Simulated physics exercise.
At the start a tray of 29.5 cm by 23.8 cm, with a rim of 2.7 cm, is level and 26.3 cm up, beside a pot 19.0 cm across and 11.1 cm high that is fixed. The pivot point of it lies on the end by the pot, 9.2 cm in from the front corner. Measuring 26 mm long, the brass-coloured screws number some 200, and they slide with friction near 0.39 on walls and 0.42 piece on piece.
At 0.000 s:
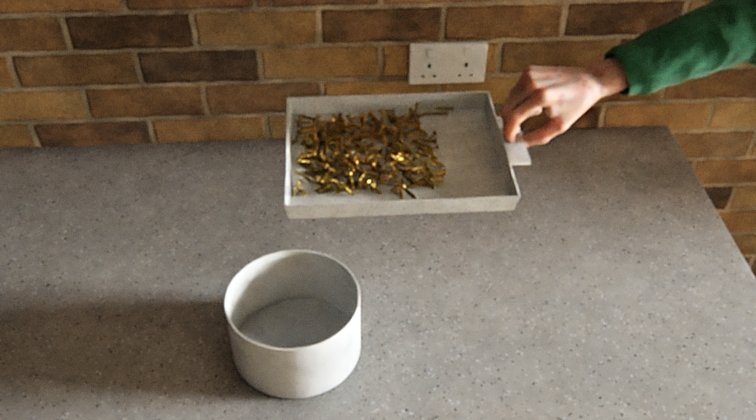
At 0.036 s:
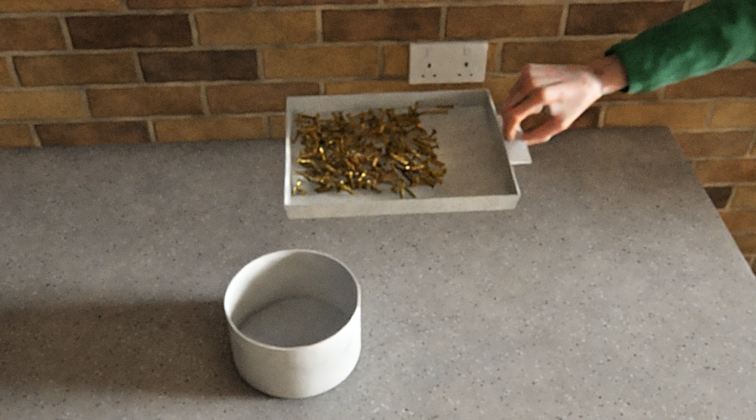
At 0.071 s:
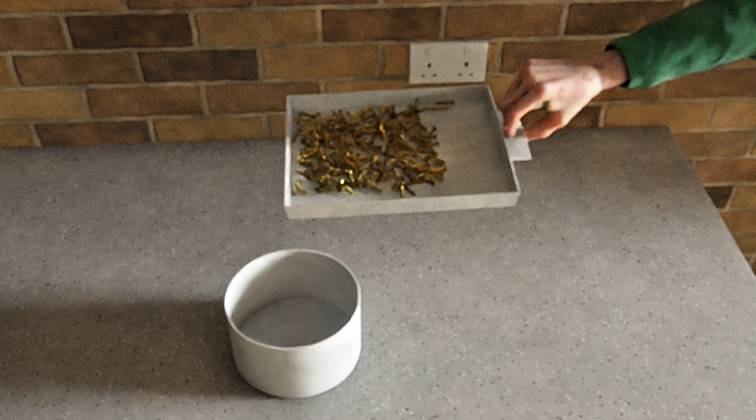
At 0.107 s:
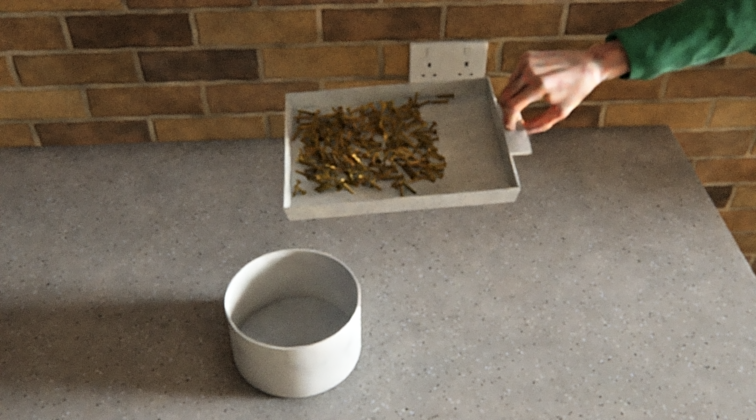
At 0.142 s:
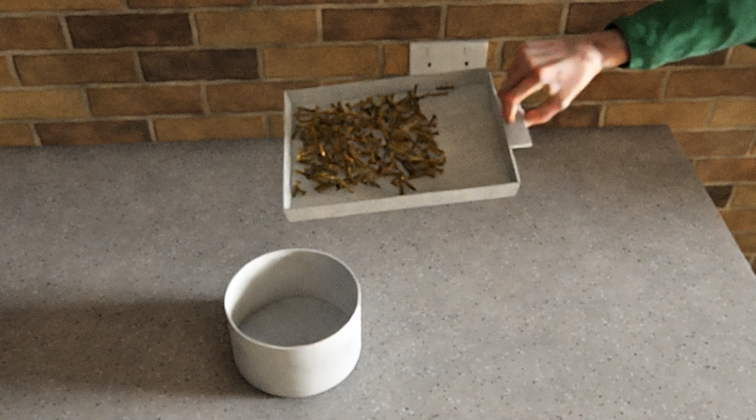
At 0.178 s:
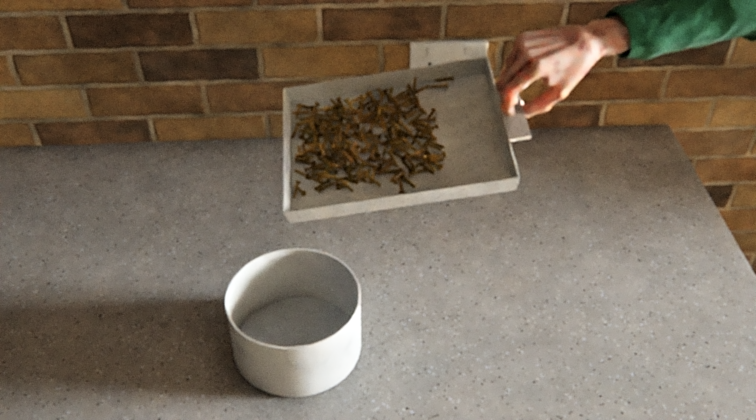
A hand in a green sleeve reaches in from the right over a speckled grey countertop, seen from above at an angle, with a brick wall and a white socket behind. It grips the tab of a pale, shallow rectangular tray holding a scattered heap of brass-coloured screws, with an empty pale round pot in front. The hand raises the tray's right side slightly, tilting it gently leftward, while the pot and camera stay still.
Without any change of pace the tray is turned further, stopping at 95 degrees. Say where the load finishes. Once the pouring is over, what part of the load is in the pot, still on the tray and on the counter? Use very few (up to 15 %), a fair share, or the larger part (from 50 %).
Pot: The larger part, left on the tray: Very few, counter: Very few.
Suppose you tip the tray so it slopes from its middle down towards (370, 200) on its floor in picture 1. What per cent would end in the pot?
Estimate: Some 85 per cent.
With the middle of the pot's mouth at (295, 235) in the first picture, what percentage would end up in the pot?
I'd put it at around 5 per cent.
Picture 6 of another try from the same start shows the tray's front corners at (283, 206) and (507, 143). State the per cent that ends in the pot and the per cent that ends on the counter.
Split: Pot = 40, counter = 60.
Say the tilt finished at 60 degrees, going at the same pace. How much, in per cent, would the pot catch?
About 35 in a hundred would end up in the pot.
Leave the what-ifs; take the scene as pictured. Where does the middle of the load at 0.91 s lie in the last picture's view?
Approximately (294, 204) in the final picture.
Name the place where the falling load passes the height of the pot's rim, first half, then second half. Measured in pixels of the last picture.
At roughly (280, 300) first, later on at (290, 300).
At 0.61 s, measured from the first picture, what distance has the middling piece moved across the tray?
Displacement on the tray: Roughly 7 cm.
After 0.61 s, tilt 51 degrees; the tray holds 100 %, the pot 0 %.
After 0.91 s, tilt 79 degrees; the tray holds 80 %, the pot 10 %.
After 1.30 s, tilt 95 degrees; the tray holds 10 %, the pot 75 %.
In the end, at 2.3 s, pot 100 %, tray 0 %, counter 0 %.
